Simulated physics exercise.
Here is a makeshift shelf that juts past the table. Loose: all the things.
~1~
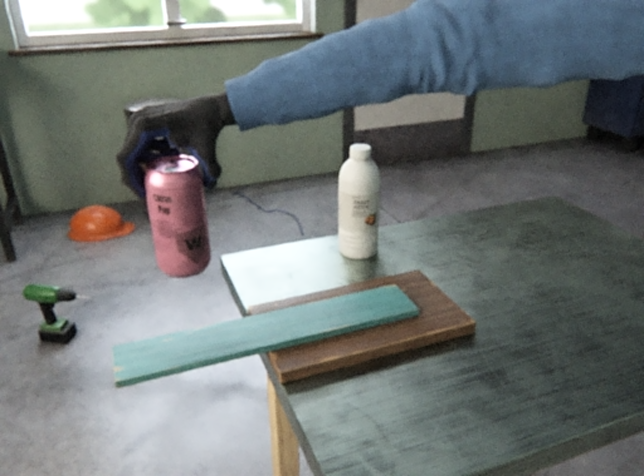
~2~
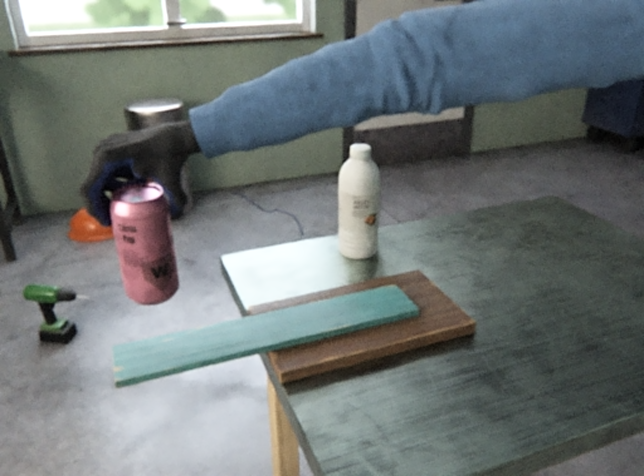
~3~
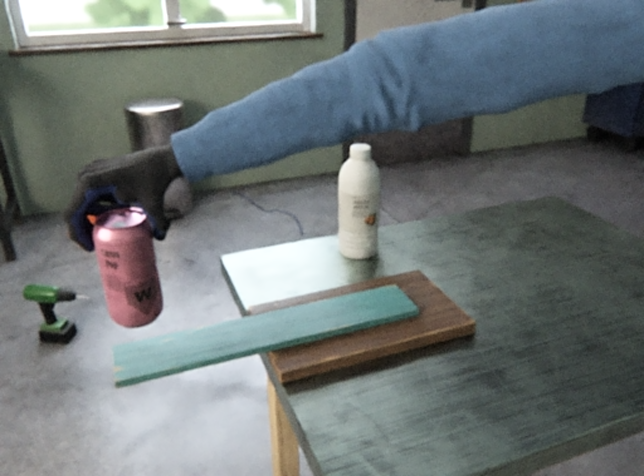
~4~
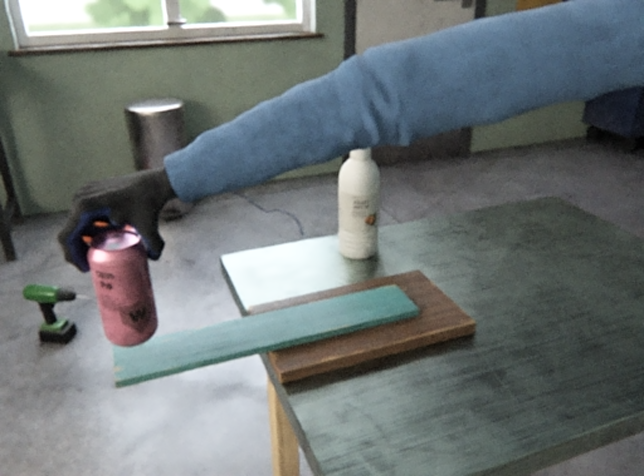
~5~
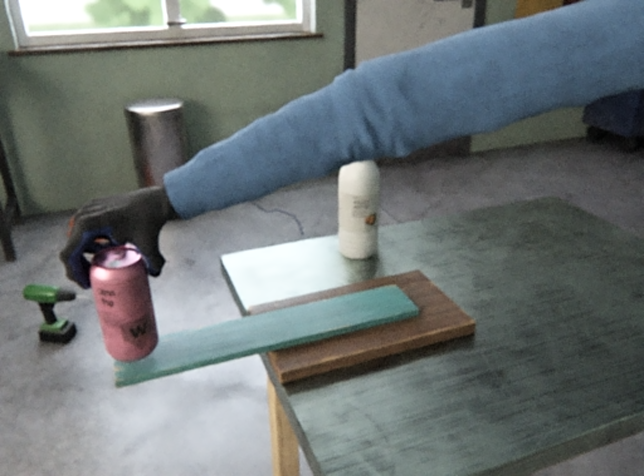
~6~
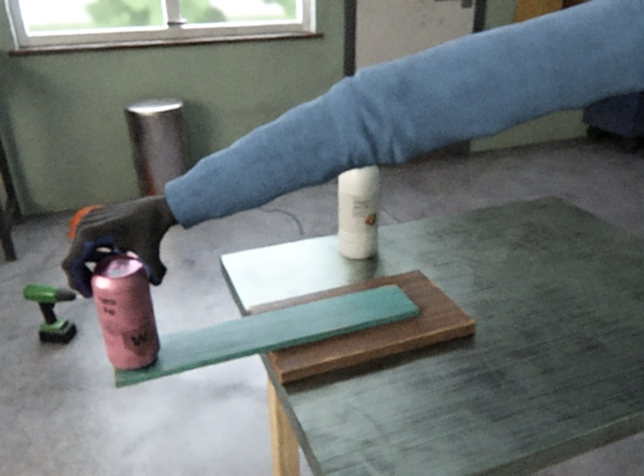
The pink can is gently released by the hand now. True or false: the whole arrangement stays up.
False, it comes down.
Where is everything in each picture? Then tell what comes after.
The first frame shows on its way; pink can (179, 219); white bottle (359, 201).
The second frame shows on its way; pink can (146, 246); brown slab (359, 319).
The third frame shows on its way; pink can (130, 270); turquoise board (273, 330).
The fourth frame shows on its way; pink can (125, 290); white bottle (359, 201).
The fifth frame shows on its way; pink can (125, 306); brown slab (359, 319).
The sixth frame shows in place under the hand; pink can (127, 314); turquoise board (273, 330).
Then, 0.50 s past the last view, pink can and turquoise board now down on the floor or falling.
Then, 0.70 s past the last view, things are still on the move.
Finally, down on the floor or falling, pink can and turquoise board; the other 2 still in place. The board goes over.
